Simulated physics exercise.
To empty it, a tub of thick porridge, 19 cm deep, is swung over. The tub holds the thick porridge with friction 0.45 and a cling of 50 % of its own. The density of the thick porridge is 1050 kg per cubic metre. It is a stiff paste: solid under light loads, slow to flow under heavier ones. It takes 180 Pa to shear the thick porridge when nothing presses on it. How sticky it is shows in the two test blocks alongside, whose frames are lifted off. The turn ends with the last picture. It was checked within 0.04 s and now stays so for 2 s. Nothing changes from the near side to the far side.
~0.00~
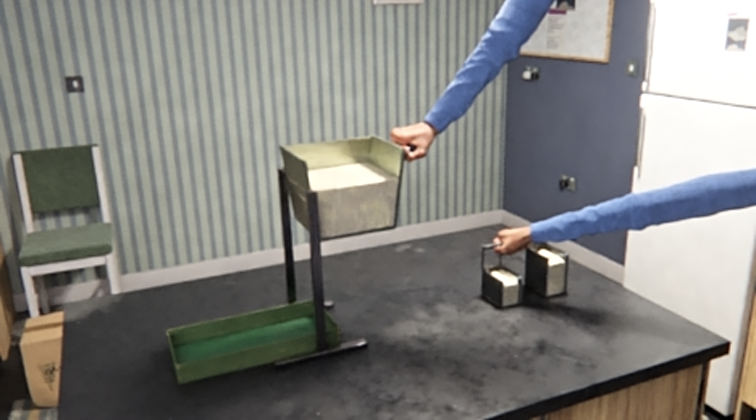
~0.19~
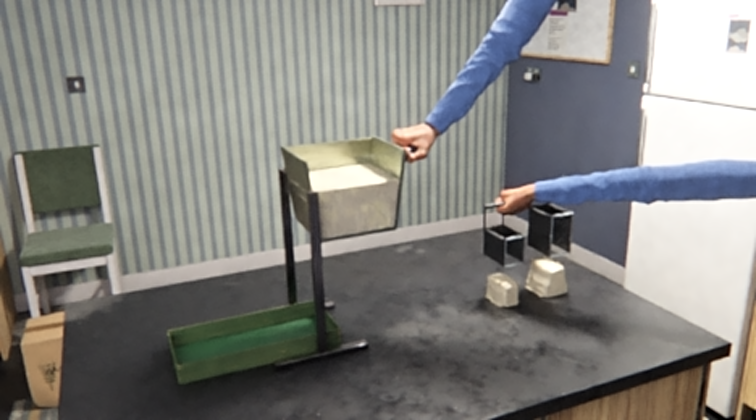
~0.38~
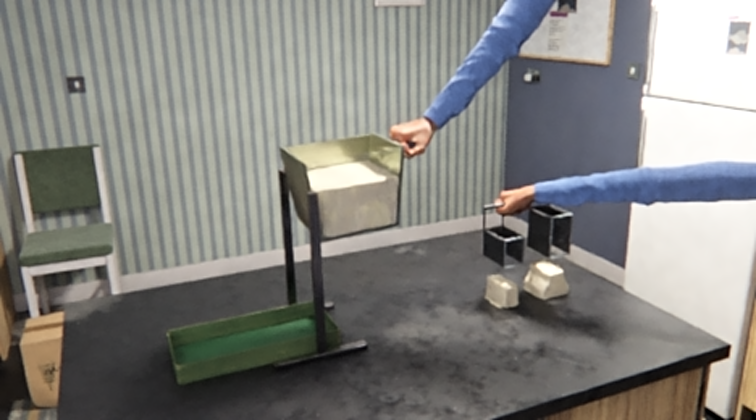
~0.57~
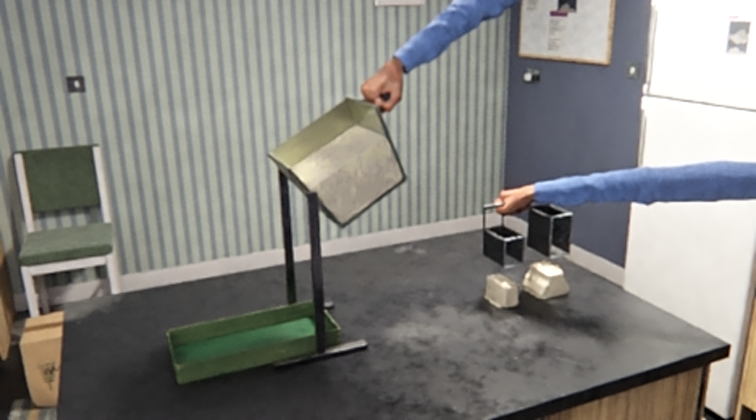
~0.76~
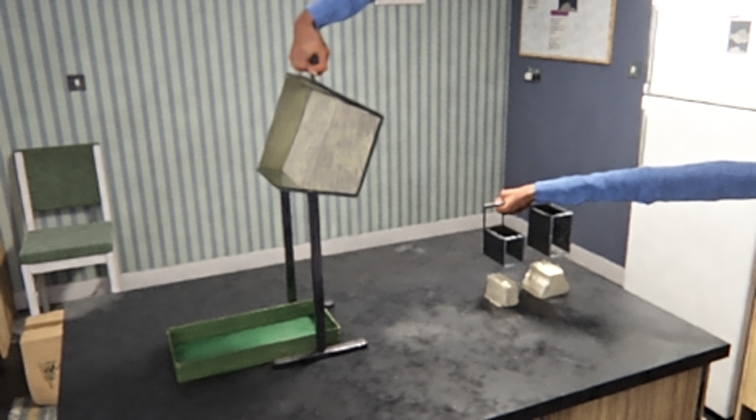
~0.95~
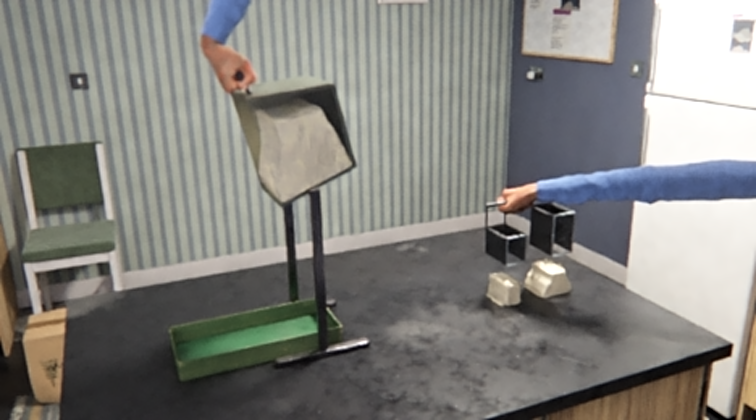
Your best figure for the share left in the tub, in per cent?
About 0 %.
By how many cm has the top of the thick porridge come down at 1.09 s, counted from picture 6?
Some 10 cm.
After 1.09 s, the tub is at 104 degrees and holds 53 %.
After 1.26 s, the tub is at 104 degrees and holds 17 %.
After 1.43 s, the tub is at 104 degrees and holds 0 %.
After 1.60 s, the tub is at 104 degrees and holds 0 %.
After 2.95 s, at the end, the tub is at 104 degrees and holds 0 %.
